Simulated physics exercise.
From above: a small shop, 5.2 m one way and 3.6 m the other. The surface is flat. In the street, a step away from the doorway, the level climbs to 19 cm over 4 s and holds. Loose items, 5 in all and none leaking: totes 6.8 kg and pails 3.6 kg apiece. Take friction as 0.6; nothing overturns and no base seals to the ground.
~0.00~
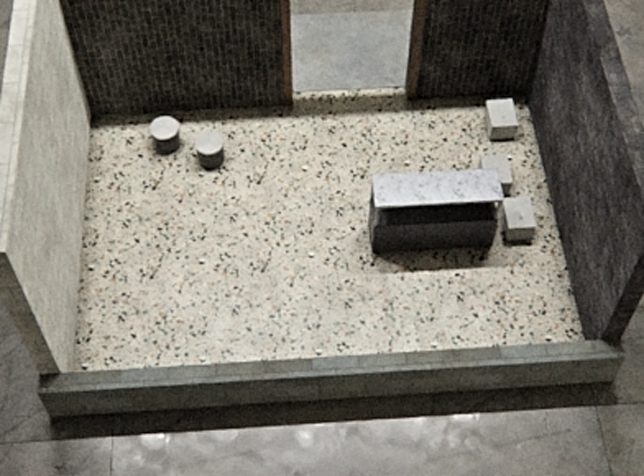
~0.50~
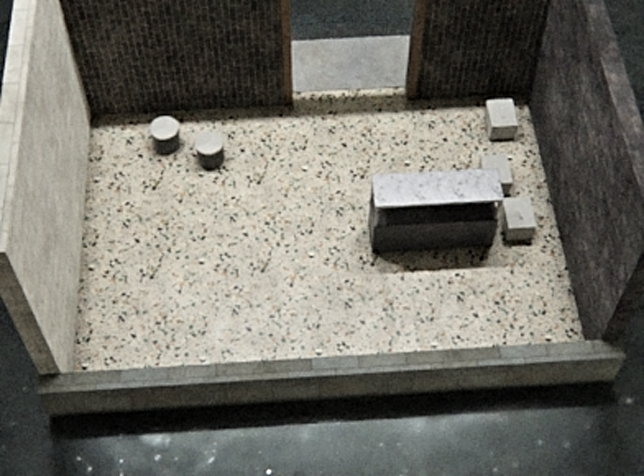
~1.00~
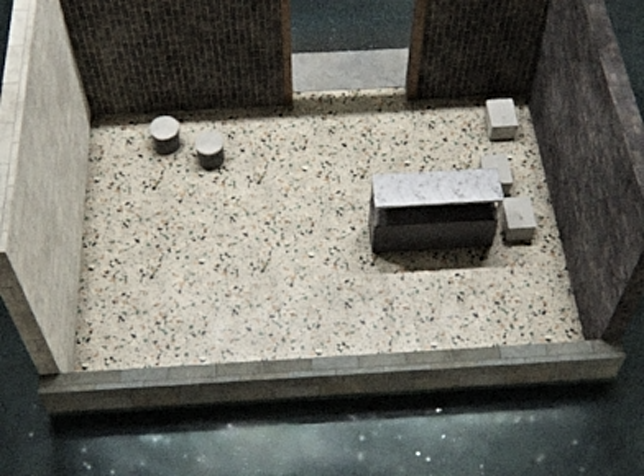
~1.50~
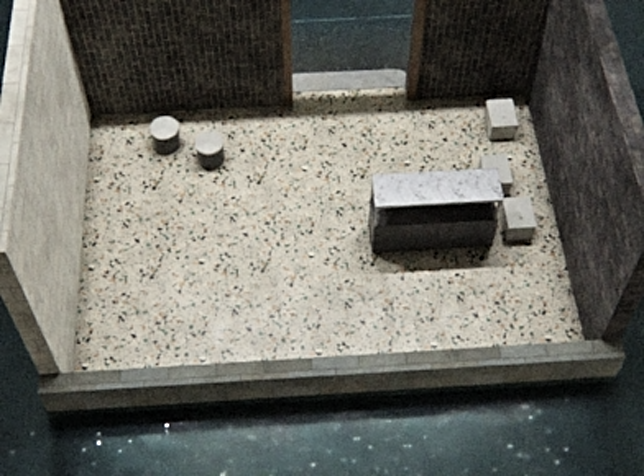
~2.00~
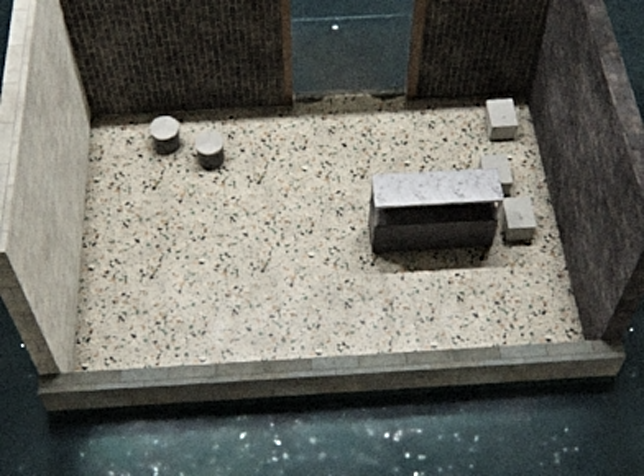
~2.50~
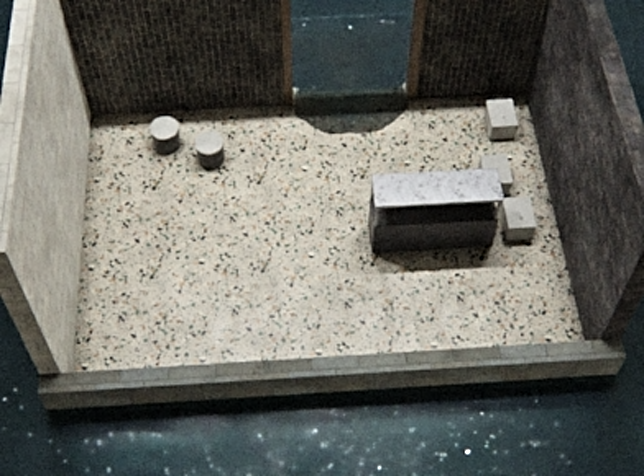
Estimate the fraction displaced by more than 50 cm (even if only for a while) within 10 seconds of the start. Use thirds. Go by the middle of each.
Share: Between one and two thirds.
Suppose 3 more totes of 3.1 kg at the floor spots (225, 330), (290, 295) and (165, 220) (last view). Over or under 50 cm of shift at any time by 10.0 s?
In turn: More, over, less.
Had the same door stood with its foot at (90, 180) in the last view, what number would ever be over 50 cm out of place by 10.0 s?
In that case 4 of them.
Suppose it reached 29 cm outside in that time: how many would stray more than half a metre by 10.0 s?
In that case 4 of them.
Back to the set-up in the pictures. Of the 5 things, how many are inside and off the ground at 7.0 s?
1 of them.
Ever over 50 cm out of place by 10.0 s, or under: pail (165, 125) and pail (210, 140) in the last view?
In turn: Less, short of it.
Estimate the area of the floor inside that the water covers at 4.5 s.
Some 5.5 m2.
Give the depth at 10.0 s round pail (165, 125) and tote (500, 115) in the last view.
About 2 and 7 cm.
After 3.5 s 0 of 5 are over 50 cm from their spots; 0 afloat.
After 4.5 s 0 of 5 are over 50 cm from their spots; 0 afloat.
After 7.0 s 1 of 5 are over 50 cm from their spots; 1 afloat.
After 10.0 s 2 of 5 are over 50 cm from their spots, and 2 have been at some point; 2 afloat.
